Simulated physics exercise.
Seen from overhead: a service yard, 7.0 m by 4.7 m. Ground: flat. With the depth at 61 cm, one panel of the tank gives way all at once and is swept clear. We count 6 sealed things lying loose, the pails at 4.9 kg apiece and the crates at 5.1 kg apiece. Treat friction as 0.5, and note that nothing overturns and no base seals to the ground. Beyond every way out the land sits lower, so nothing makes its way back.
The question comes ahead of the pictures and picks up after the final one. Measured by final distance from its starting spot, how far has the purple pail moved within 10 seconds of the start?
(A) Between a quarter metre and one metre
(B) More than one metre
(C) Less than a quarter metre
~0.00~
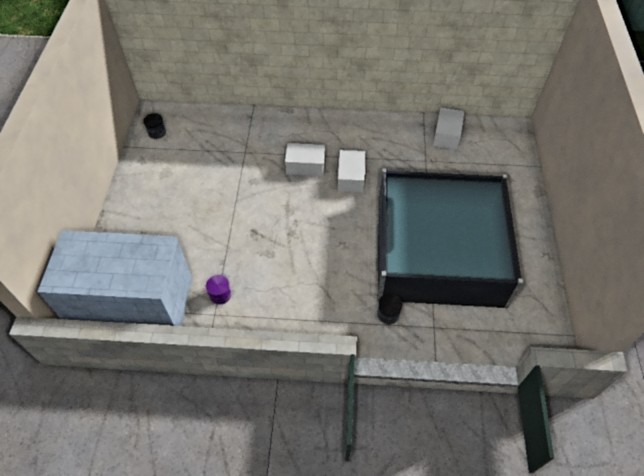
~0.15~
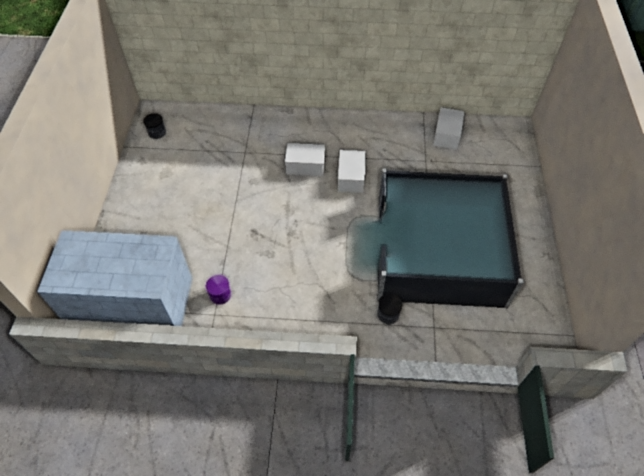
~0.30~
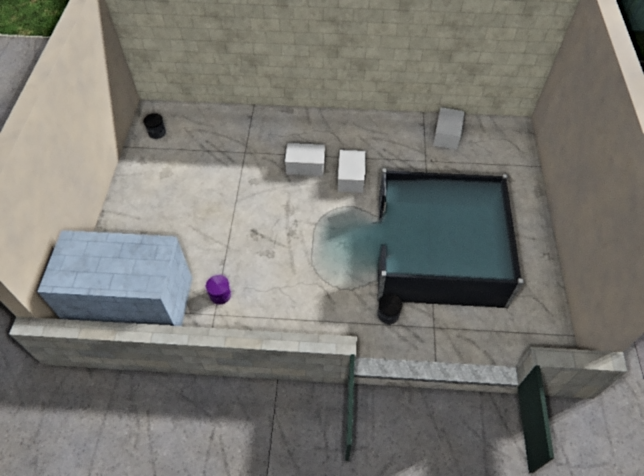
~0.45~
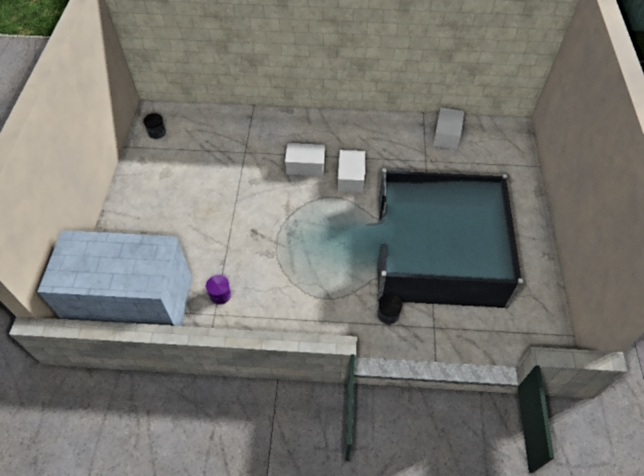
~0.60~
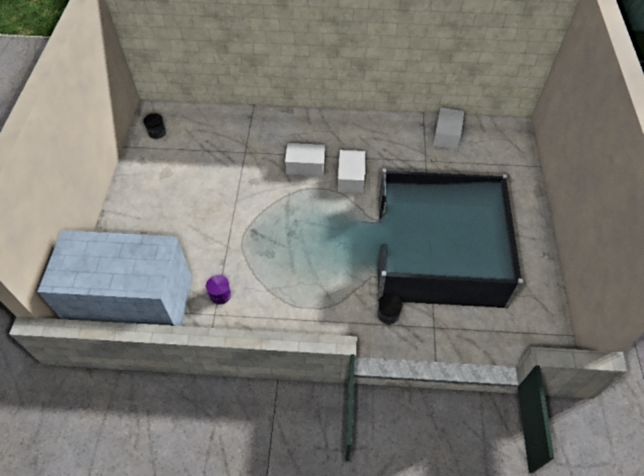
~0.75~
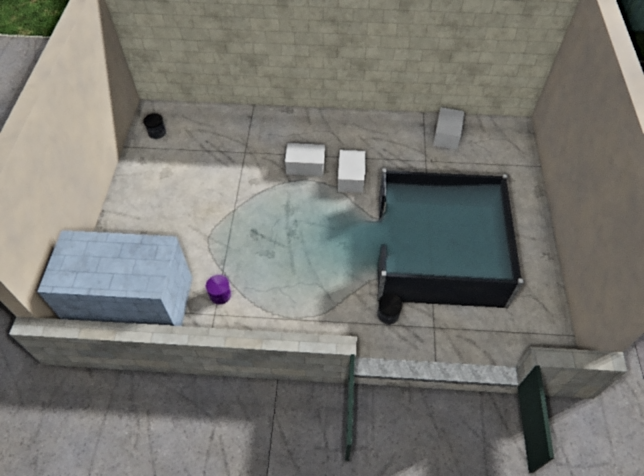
More than one metre (B).
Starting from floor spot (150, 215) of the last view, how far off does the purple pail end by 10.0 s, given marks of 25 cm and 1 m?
By that time it is swept a long way.
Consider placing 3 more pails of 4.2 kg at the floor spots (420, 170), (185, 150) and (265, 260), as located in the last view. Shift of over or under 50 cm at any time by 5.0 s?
Note, same order as listed: Inside the limit, beyond the limit, beyond the limit.
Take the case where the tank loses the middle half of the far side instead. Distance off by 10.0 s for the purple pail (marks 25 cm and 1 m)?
Afterwards the purple pail stays almost motionless.
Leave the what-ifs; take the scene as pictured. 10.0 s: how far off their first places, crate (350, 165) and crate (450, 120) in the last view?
Taking them in turn, the shifts are 120 cm and 140 cm.
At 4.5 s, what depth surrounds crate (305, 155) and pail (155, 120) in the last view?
Depths: Near 1 cm, then near 12 cm.
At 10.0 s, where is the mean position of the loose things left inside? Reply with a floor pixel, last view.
At about (451, 215).
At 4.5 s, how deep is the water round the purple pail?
Depth: About 13 cm.
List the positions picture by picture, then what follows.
The first picture shows the purple pail at (217, 285), on the bottom; water covers 2.9 m2; 0 of 6 have shifted.
The second picture shows the purple pail at (217, 285) rests on the ground; 3.4 m2 under water; 0 of 6 have shifted.
The third picture shows the purple pail at (217, 285) rests on the ground; 4.0 m2 under water; 0 of 6 have shifted.
The fourth picture shows the purple pail at (217, 285) rests on the ground; water covers 4.9 m2; 0 of 6 have shifted.
The fifth picture shows the purple pail at (217, 285), on the bottom; 6.0 m2 under water; 0 of 6 have shifted.
The sixth picture shows the purple pail at (217, 285) rests on the ground; water covers 7.2 m2; 0 of 6 have shifted.
After 2.0 s the purple pail is near (196, 316), 0.6 m from its start, afloat; 0 of 6 are out; 1 afloat.
After 4.5 s the purple pail is near (232, 325), 0.7 m from its start, afloat; 0 of 6 are out; 2 afloat.
After 7.0 s the purple pail is near (343, 328), 1.8 m from its start, aground; 0 of 6 are out; 2 afloat.
After 10.0 s the purple pail is near (358, 325), 2.0 m from its start, aground; 0 of 6 are out; 3 afloat.
